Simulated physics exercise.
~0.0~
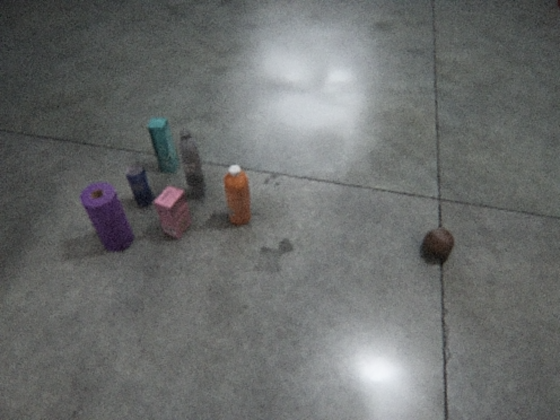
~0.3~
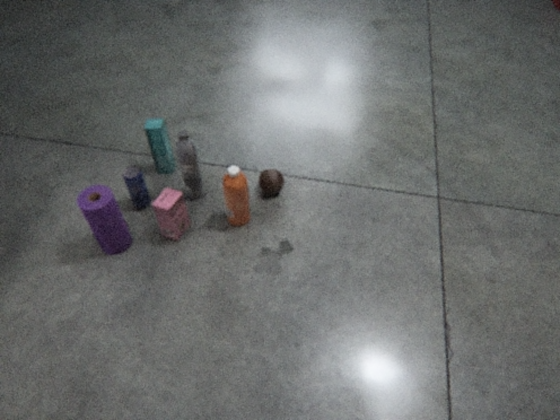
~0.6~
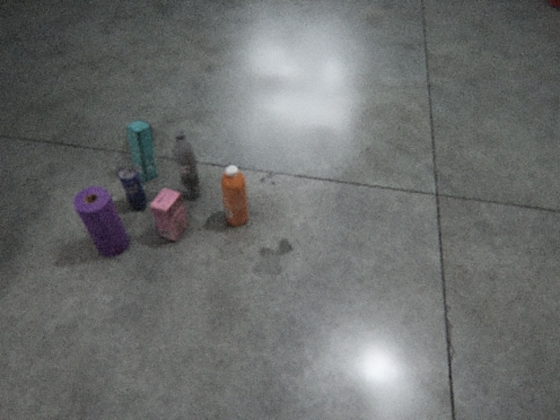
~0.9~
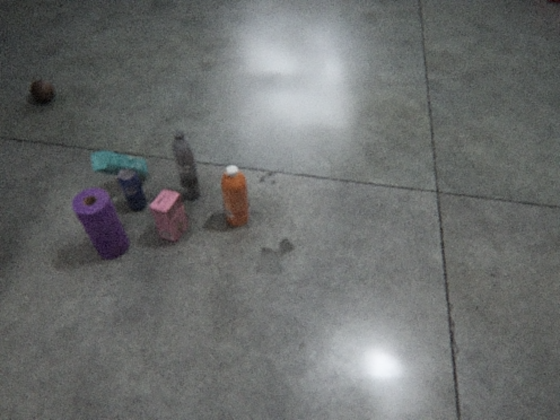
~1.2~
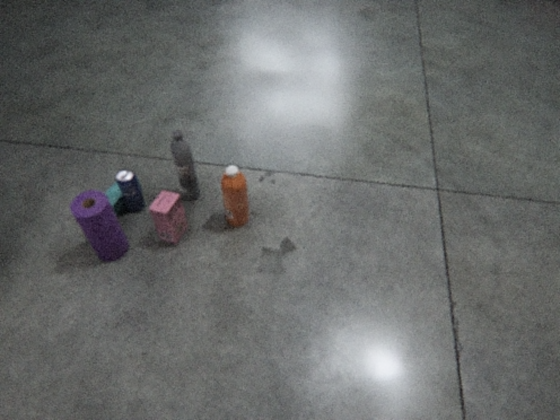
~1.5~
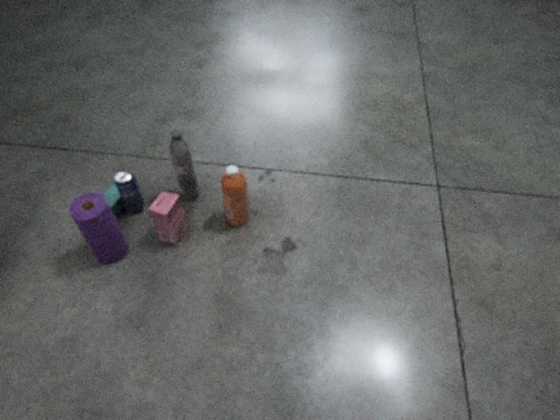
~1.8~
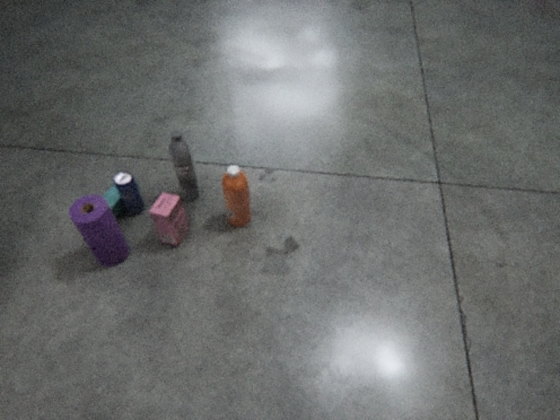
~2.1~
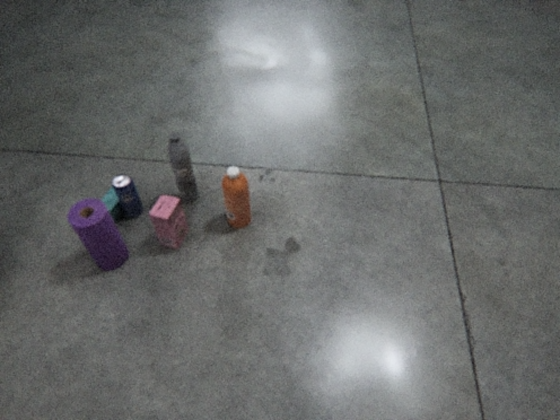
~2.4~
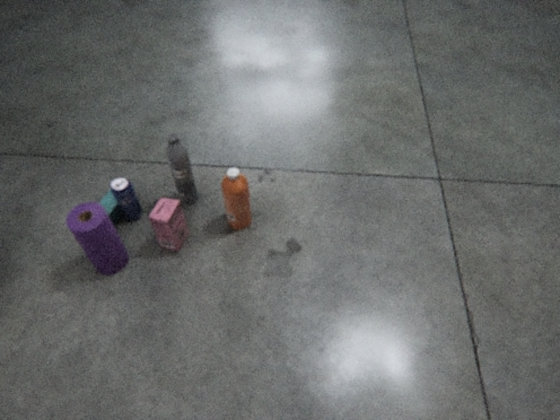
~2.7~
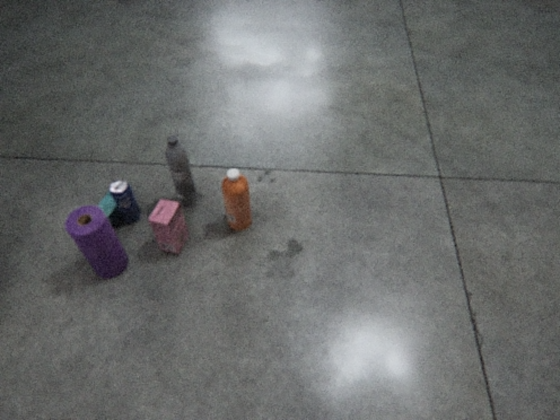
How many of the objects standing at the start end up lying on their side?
One of them does. The turquoise carton ends up on its side, while the rest of the group stays upright.
